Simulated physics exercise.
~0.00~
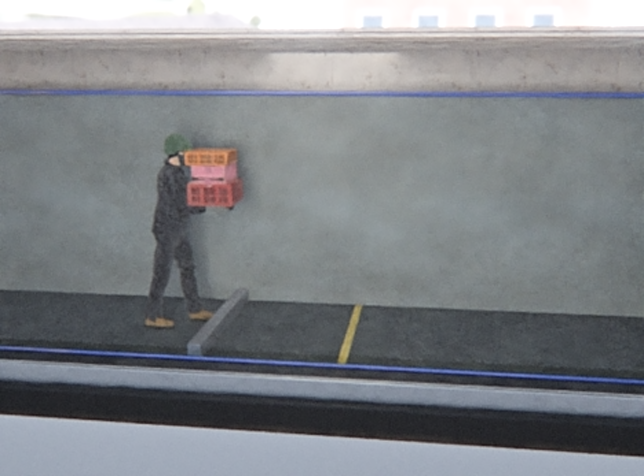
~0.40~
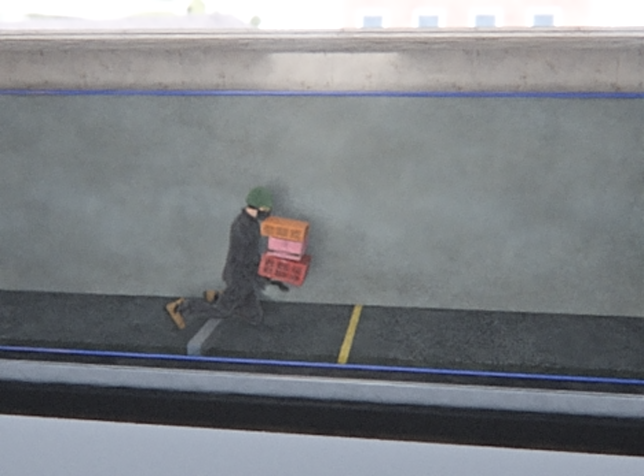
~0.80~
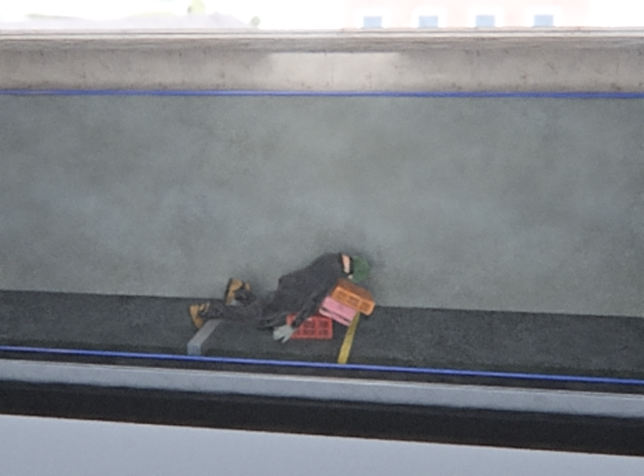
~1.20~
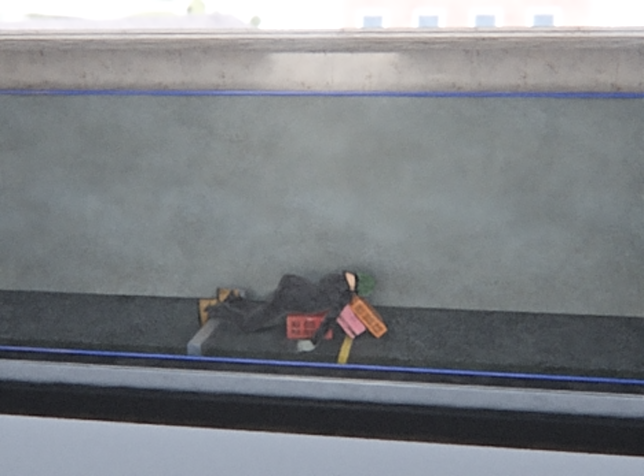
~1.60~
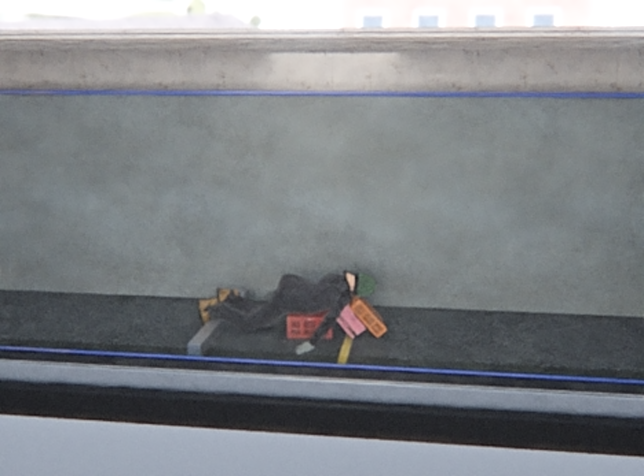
A person in dark clothes, a green cap and tan shoes walks right along a dark strip of floor before a grey wall, seen side-on from a still view, holding a stack of orange, pink and red crates. A low grey rail lies at the front foot, and a yellow line crosses the floor farther right. The person trips over the rail and pitches forward, the stack tilting and dropping. The crates come apart as the body lands flat. All lies still, the red crate short of the line, the orange one tilted beyond it.
